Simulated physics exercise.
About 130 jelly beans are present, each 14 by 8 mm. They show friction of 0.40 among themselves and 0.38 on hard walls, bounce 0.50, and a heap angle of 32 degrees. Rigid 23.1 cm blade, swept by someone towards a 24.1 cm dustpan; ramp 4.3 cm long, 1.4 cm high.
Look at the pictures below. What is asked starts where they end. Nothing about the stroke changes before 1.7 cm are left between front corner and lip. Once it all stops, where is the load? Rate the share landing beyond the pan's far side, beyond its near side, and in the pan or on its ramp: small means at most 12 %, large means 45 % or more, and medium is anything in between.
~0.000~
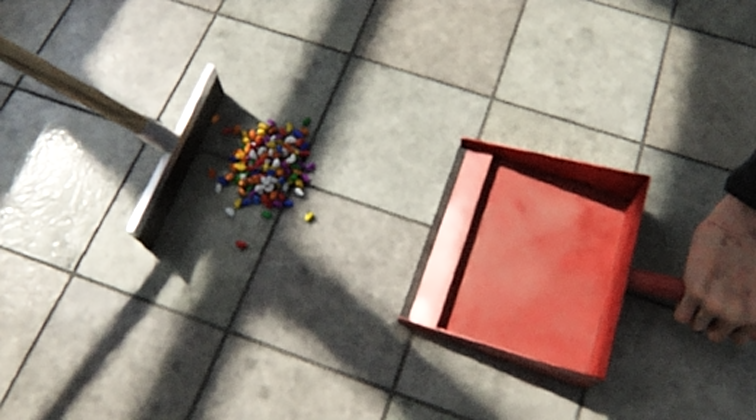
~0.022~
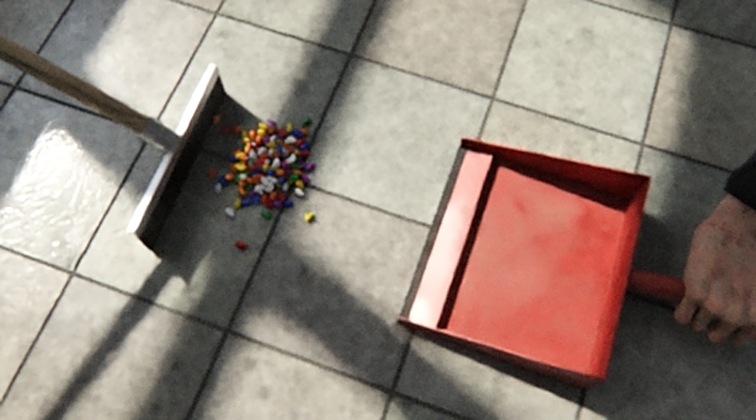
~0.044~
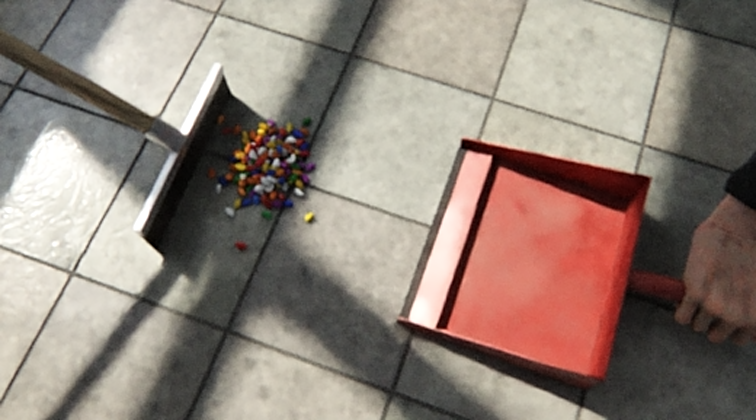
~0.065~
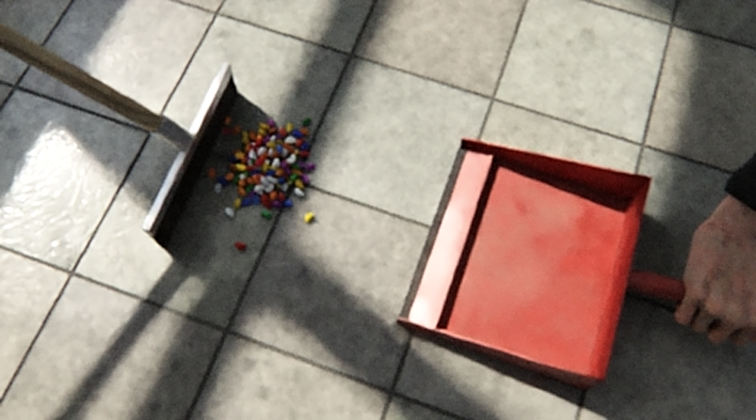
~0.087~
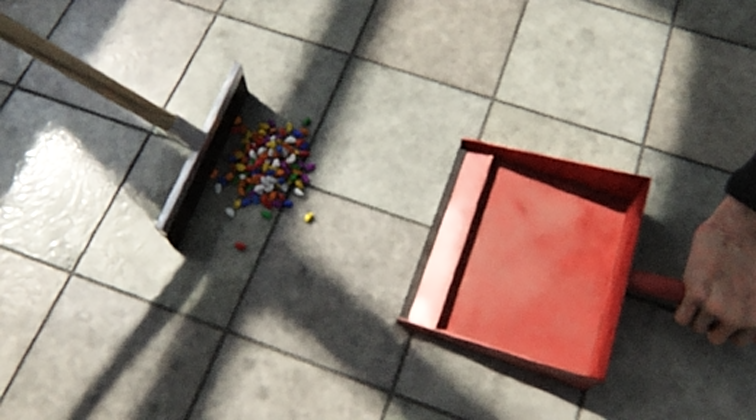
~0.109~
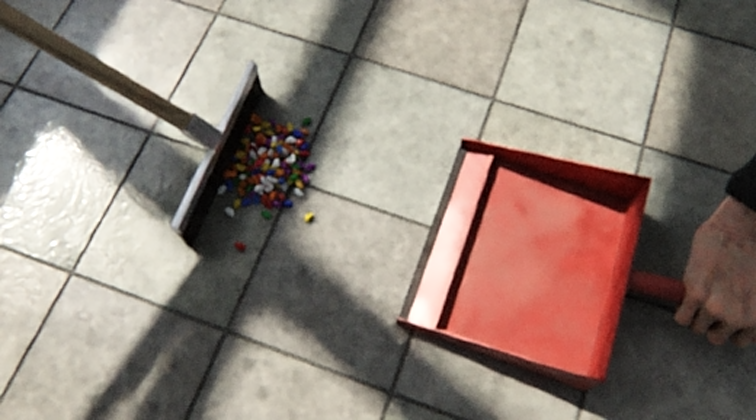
Shares: Past the pan's far side - medium; past the pan's near side - small; in the pan or on its ramp - medium.
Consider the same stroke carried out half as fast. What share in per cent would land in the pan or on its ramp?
Share: About 25 %.
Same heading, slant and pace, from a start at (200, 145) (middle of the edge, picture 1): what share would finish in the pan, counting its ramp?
The pan and its ramp would take some 35 per cent.
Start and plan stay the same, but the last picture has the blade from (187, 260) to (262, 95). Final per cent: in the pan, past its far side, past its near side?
Pan: 70, far side: 10, near side: 0.
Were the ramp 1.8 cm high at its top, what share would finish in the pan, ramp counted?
With that ramp, near 35 per cent.
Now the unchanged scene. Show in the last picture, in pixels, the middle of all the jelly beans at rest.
Approximately (456, 182) in the last view.
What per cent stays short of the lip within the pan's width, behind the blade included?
Some 35 per cent.
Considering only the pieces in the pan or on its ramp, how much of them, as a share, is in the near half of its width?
Some 10 per cent.
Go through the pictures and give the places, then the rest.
Blade from (135, 232) to (213, 72), moved 0.0 cm, 0 of the pieces shifted so far; middle of the pieces at (266, 163); pan at (534, 264), in the first picture.
Blade from (136, 232) to (214, 72), moved 0.2 cm, 0 of the pieces shifted so far; middle of the pieces at (266, 163), in the second picture.
Blade from (142, 231) to (219, 72), moved 0.8 cm, 1 of the pieces shifted so far; middle of the pieces at (266, 163), in the third picture.
Blade from (150, 231) to (227, 71), moved 1.8 cm, 1 of the pieces shifted so far; middle of the pieces at (266, 163), in the fourth picture.
Blade from (163, 230) to (239, 70), moved 3.2 cm, 4 of the pieces shifted so far; middle of the pieces at (265, 163), in the fifth picture.
Blade from (179, 228) to (253, 69), moved 5.0 cm, 15 of the pieces shifted so far; middle of the pieces at (265, 163); pan at (534, 266). The blade's pace is about 0.85 m/s, heading 24 degrees away from the viewer's side, in the sixth picture.
Then, at 0.27 s, middle of the blade 14 cm from the lip; 0 % over the lip, far side 5 %, near side 0 %.
After 0.38 s, middle of the blade 6 cm from the lip; 0 % over the lip, far side 15 %, near side 0 %.
After 0.63 s, middle of the blade 2 cm from the lip; 45 % over the lip, far side 20 %, near side 0 %.
In the end, at 2.1 s, far side 20 %, near side 0 %, pan 40 %, in front of the lip or behind the blade 35 %.
